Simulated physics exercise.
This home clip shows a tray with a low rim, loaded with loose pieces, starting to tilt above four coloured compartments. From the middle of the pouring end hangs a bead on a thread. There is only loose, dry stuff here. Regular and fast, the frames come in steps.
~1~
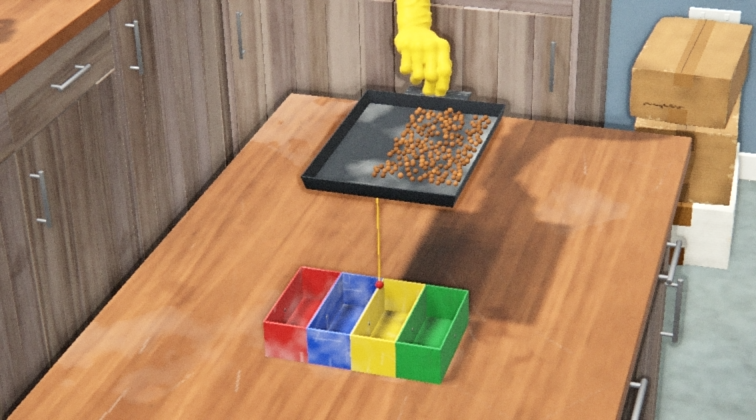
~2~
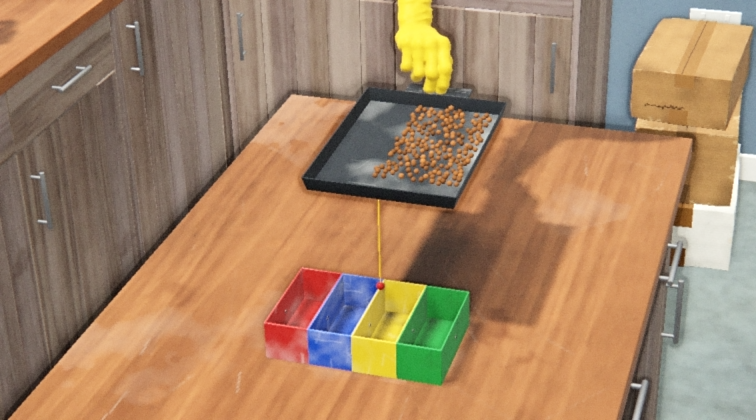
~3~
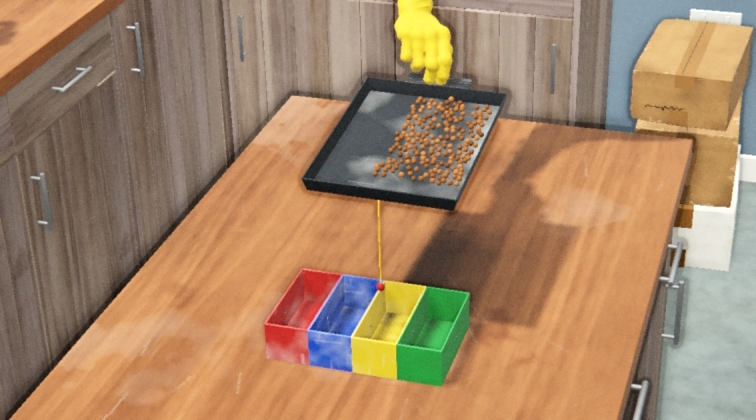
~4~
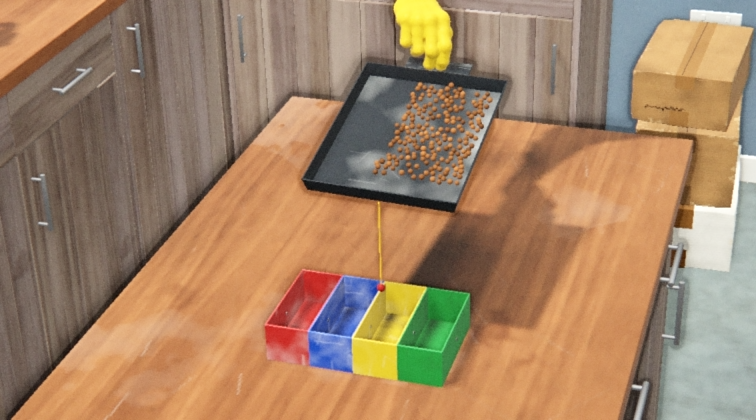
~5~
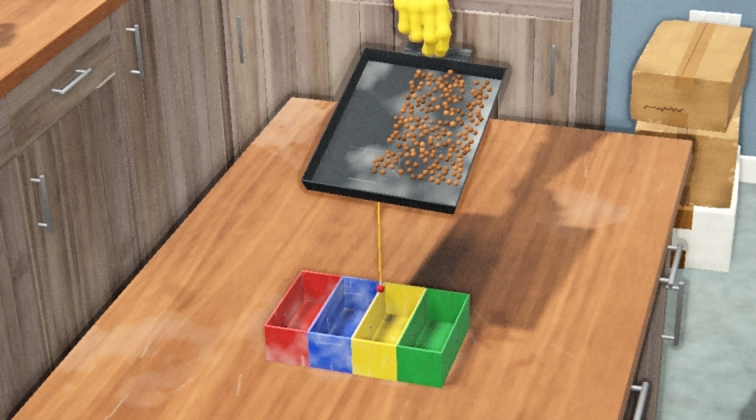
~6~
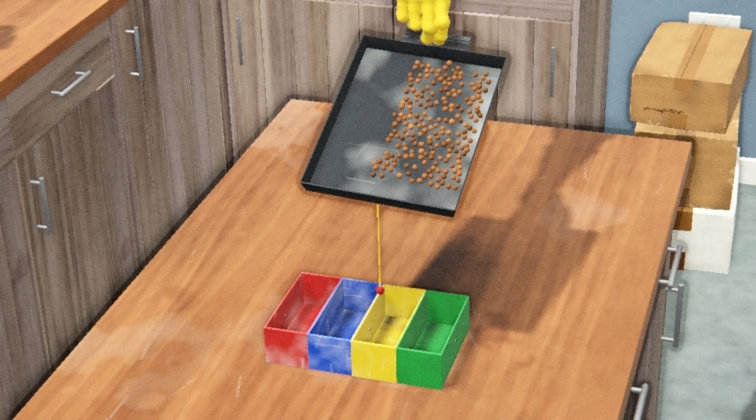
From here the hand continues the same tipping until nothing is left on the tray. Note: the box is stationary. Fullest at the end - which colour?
Green cell.
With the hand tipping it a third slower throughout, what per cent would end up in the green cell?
Close to 70 per cent.
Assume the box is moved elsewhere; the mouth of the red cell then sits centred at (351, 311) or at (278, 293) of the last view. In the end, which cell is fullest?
First try: Yellow. Second try: The green one.
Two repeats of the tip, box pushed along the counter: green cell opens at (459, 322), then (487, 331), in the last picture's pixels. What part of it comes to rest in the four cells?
You'd get 90 per cent first and 90 per cent second.
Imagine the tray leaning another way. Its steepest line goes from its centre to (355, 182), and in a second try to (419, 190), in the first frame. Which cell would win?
First: The red one. Second: The cell in green.
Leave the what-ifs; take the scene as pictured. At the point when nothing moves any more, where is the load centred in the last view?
Close to (423, 363) in the last view.
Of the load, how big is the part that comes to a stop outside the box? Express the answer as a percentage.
Close to 20 percent, I reckon.
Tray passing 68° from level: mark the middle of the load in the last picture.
The middle of the load sits near (425, 213).
Just after the last frame, tray tipped steeply; roughly two thirds on the tray; just a few in the yellow cell; just a few in the green cell; roughly a third falling or outside the box.
A moment on, tray tipped past a quarter turn; about a tenth on the tray; roughly a third in the green cell; about a tenth in the yellow cell; just a few in the blue cell; roughly half falling or outside the box.
Further on, tray tipped past a quarter turn; roughly half in the green cell; roughly a quarter in the yellow cell; just a few in the blue cell; roughly a quarter falling or outside the box.
When it is over, tray tipped past a quarter turn; roughly half in the green cell; roughly a quarter in the yellow cell; just a few in the blue cell; not one in the red cell; roughly a quarter outside the box.
